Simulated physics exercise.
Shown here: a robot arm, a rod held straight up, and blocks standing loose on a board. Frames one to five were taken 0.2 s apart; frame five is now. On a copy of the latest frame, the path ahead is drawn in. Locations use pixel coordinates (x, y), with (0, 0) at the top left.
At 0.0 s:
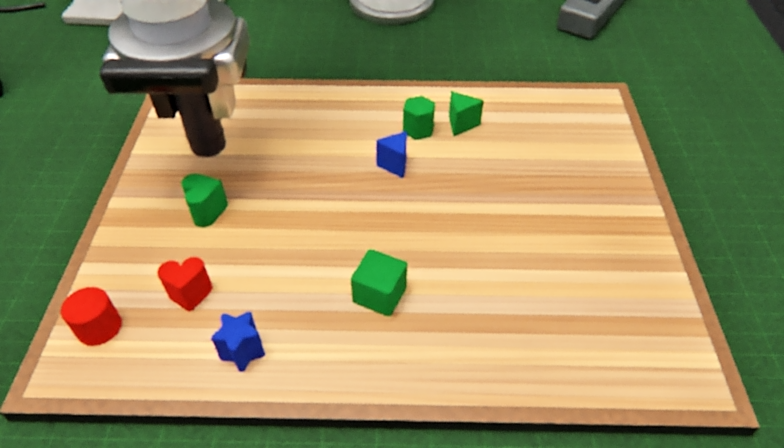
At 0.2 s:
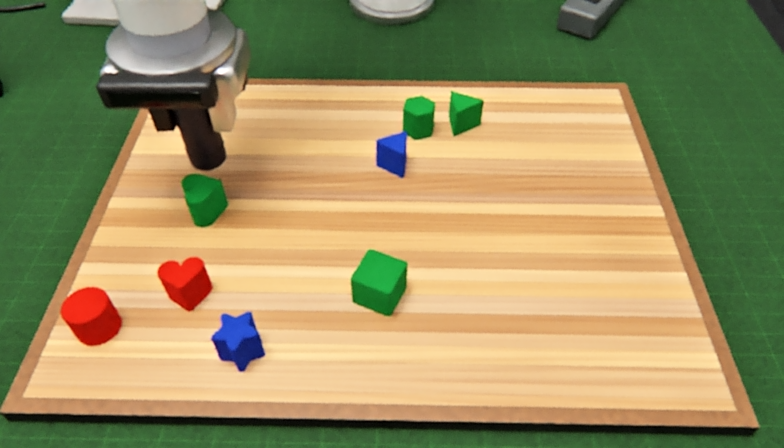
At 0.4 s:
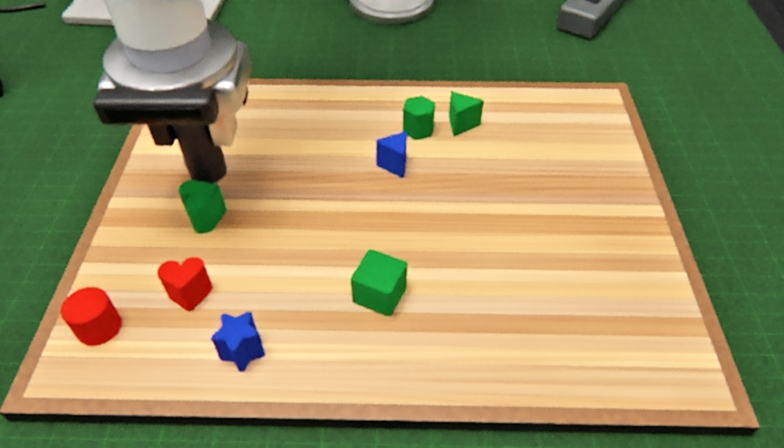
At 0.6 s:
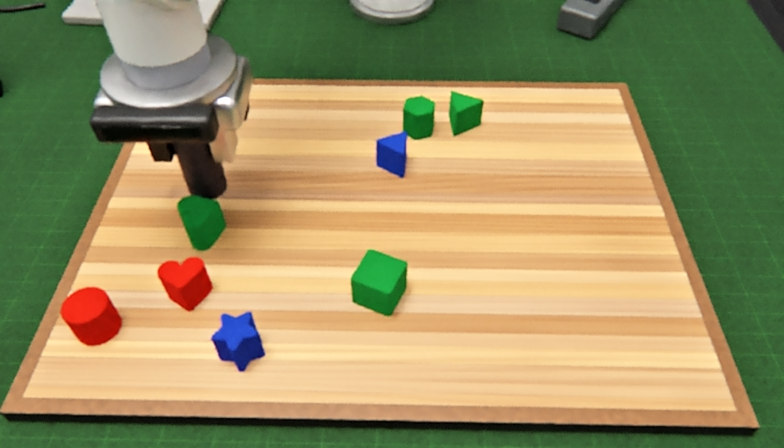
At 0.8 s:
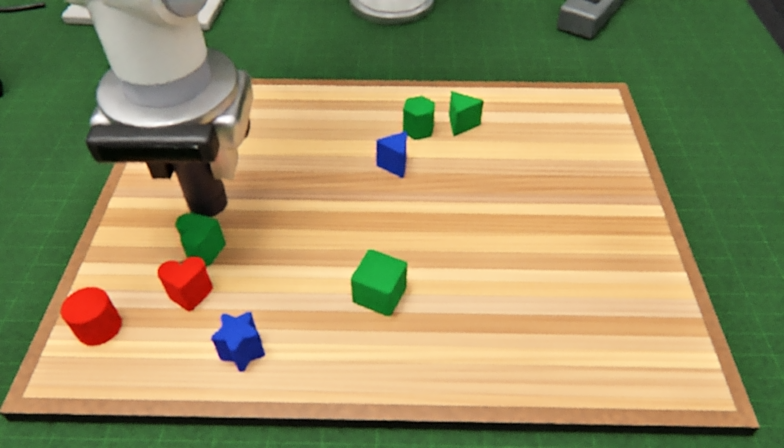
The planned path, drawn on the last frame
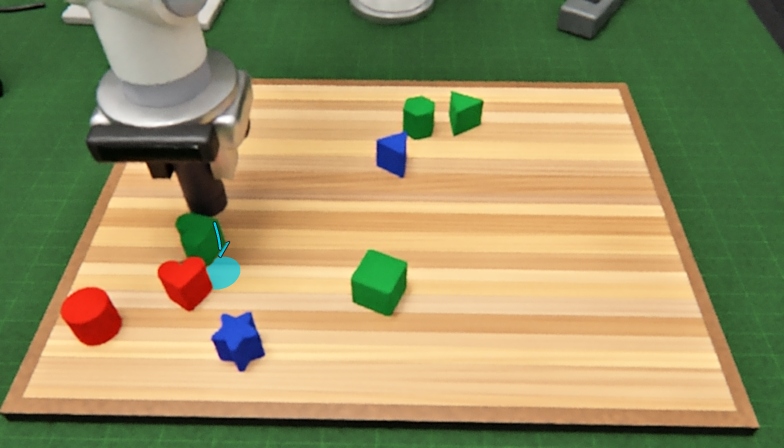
A robot arm's upright rod moving down the board, reaching the green heart-shaped block and pushing it toward the red heart-shaped one.
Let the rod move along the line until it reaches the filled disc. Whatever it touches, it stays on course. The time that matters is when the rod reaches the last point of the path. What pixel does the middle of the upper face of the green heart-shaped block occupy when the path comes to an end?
Its top face will be centred at roughly (189, 279).
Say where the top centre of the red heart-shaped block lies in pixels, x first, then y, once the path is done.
Close to (164, 310).
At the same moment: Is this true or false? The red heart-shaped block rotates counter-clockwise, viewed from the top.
That statement is not accurate.
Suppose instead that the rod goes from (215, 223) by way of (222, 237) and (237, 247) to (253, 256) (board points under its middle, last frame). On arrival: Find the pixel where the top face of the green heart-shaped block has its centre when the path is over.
The middle of its upper face should be somewhere near (197, 243).
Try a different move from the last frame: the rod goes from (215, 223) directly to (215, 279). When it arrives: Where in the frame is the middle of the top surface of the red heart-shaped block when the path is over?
Most likely (167, 312).
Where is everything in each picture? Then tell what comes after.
The first frame shows rod's lower end (209, 147); red heart-shaped block (180, 270); green heart-shaped block (198, 186); blue star block (235, 328).
The second frame shows rod (209, 159); blocks still.
The third frame shows rod (209, 173); green heart-shaped block (197, 192).
The fourth frame shows rod (209, 188); green heart-shaped block (196, 208).
The fifth frame shows rod (209, 205); red heart-shaped block (180, 270); green heart-shaped block (194, 226); blue star block (235, 328).
Drawn move, from (215, 223) through (220, 247) to (220, 273).
The first path, step by step. Halfway along, rod (214, 229); red heart-shaped block (179, 282), turned 25° clockwise; green heart-shaped block (194, 251).
At the end, rod (214, 255); red heart-shaped block (164, 310), turned 40° clockwise; green heart-shaped block (189, 279), turned 15° clockwise; blue star block still.
